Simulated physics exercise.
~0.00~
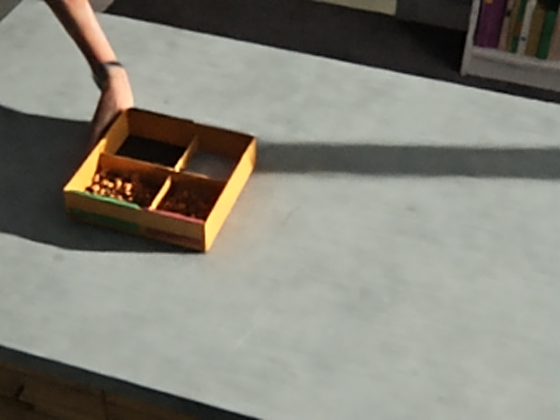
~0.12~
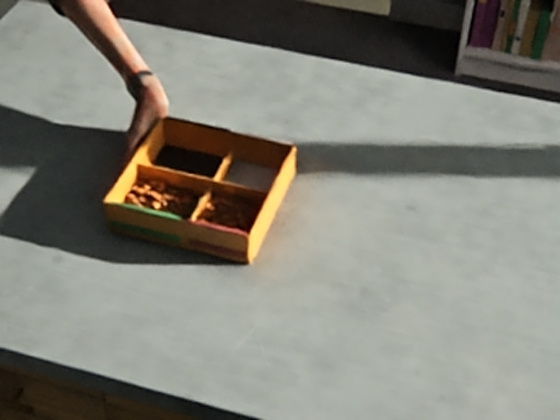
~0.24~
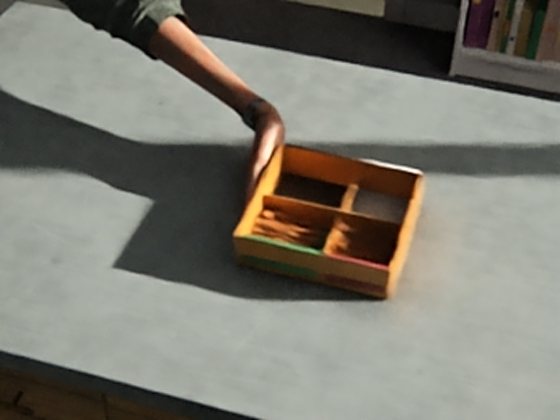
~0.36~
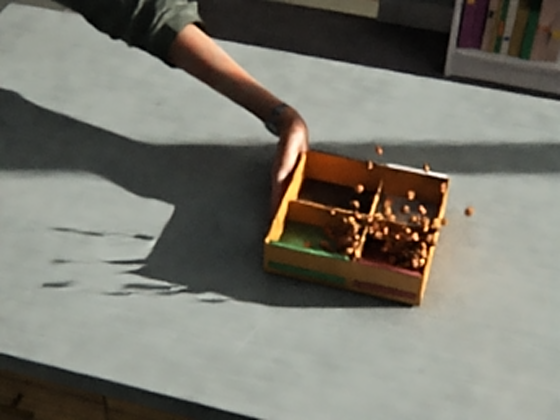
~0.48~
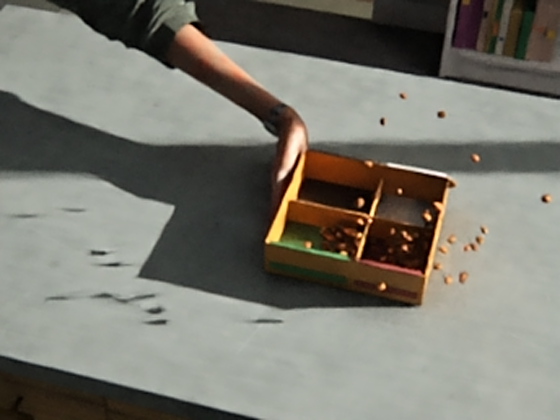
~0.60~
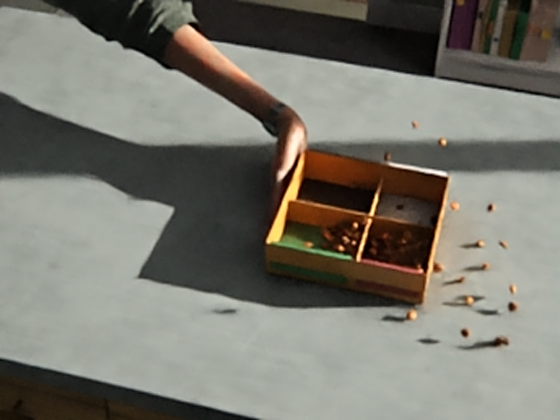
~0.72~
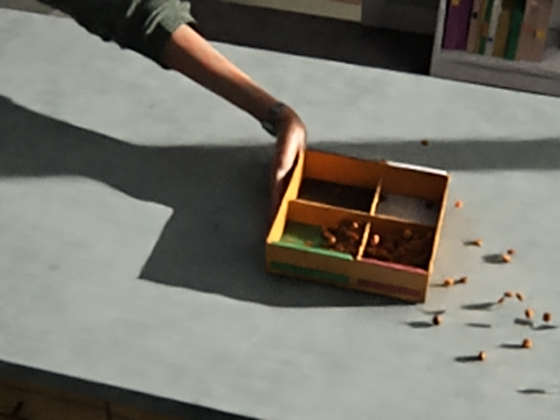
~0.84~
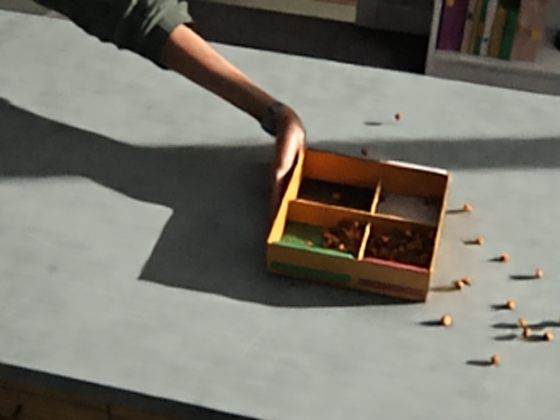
A divided orange tray holding small brown bits slid right across a gray table with a hand at its side, then stopped abruptly, sending some bits flying over the edge to scatter on the tabletop at right while most stayed inside.
